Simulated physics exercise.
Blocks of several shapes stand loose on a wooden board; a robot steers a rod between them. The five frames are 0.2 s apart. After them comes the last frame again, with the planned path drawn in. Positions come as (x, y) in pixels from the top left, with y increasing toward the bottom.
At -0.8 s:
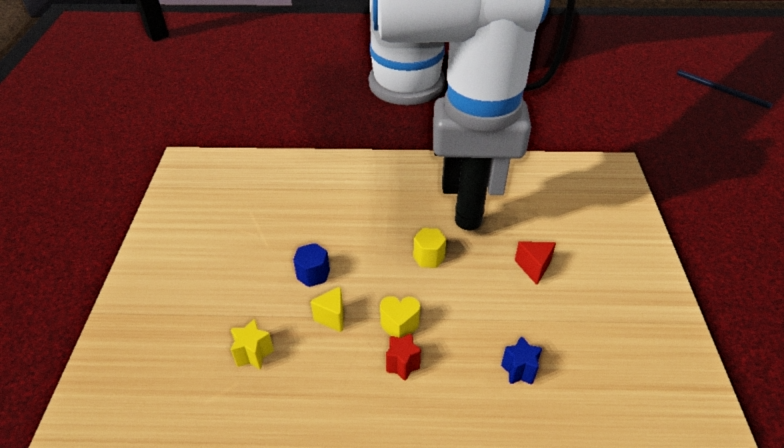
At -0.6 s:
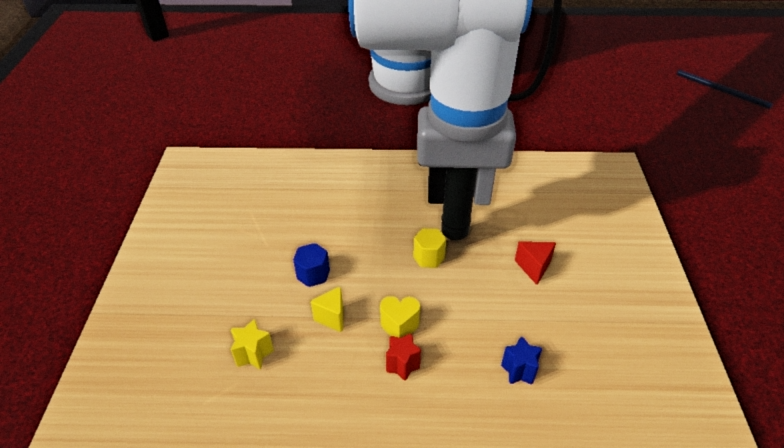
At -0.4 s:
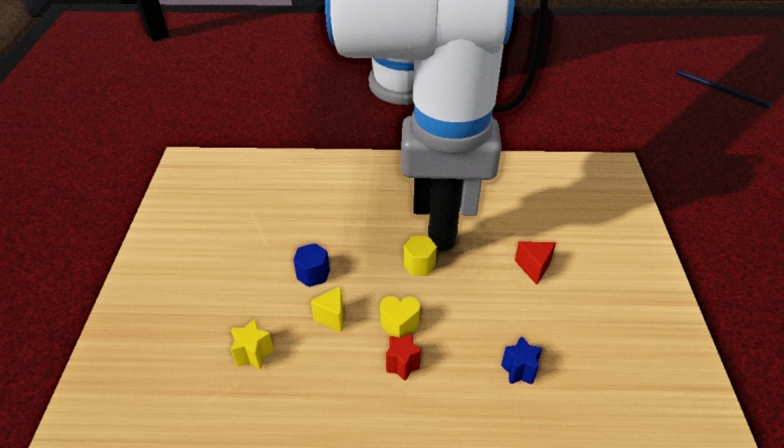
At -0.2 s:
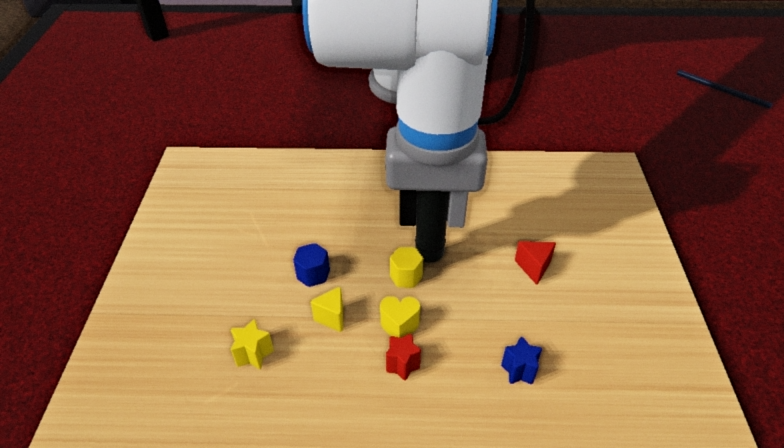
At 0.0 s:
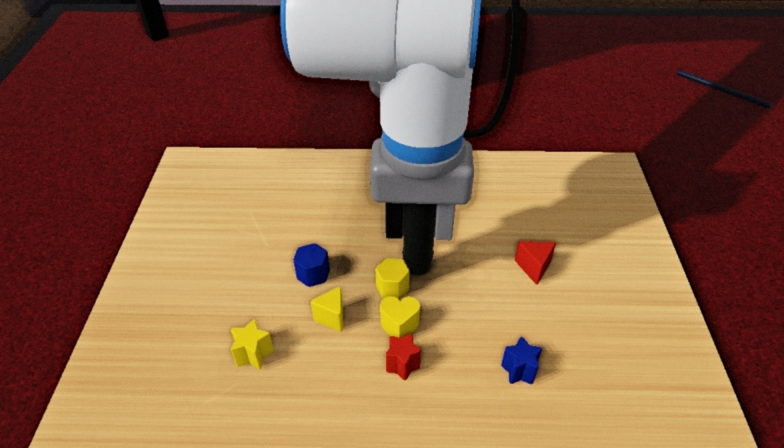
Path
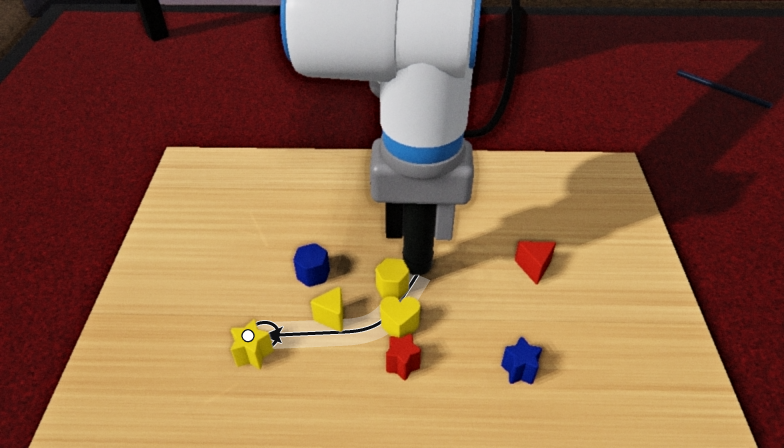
On a wooden board scattered with small yellow, blue and red blocks, a robot arm moves its black rod toward the lower left, meets the yellow six-sided block and pushes it diagonally closer to the yellow heart.
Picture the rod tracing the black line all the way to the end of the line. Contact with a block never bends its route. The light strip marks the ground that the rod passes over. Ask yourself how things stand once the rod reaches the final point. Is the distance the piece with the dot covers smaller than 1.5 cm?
Yes, that is how it ends up.
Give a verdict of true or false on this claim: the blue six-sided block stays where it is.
Verdict: True.
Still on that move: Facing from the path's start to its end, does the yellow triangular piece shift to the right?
Final answer: Yes.
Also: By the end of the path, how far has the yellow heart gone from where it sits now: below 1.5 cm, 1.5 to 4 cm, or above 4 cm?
Of the three bands, it's 1.5 to 4 cm.
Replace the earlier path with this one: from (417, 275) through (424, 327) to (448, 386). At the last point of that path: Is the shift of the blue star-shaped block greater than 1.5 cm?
No - that is not the case.
Path on the board, from (417, 275) over (387, 317) and (327, 333) to (262, 336); the dot is on the yellow star-shaped block.
The first path, step by step. One third of the way, rod (386, 309); yellow triangular piece (326, 299); yellow six-sided block (354, 295), turned 80° clockwise; yellow heart (397, 322), turned 25° anticlockwise.
Two thirds of the way, rod (325, 324); yellow triangular piece (286, 293); yellow six-sided block (314, 291); yellow heart (394, 325), turned 45° anticlockwise.
At the end, rod (260, 326); yellow star-shaped block (238, 340), turned 15° anticlockwise; blue six-sided block in place; yellow triangular piece (277, 288), turned 25° clockwise; yellow six-sided block (310, 289), turned 170° clockwise; yellow heart (394, 325), turned 45° anticlockwise.
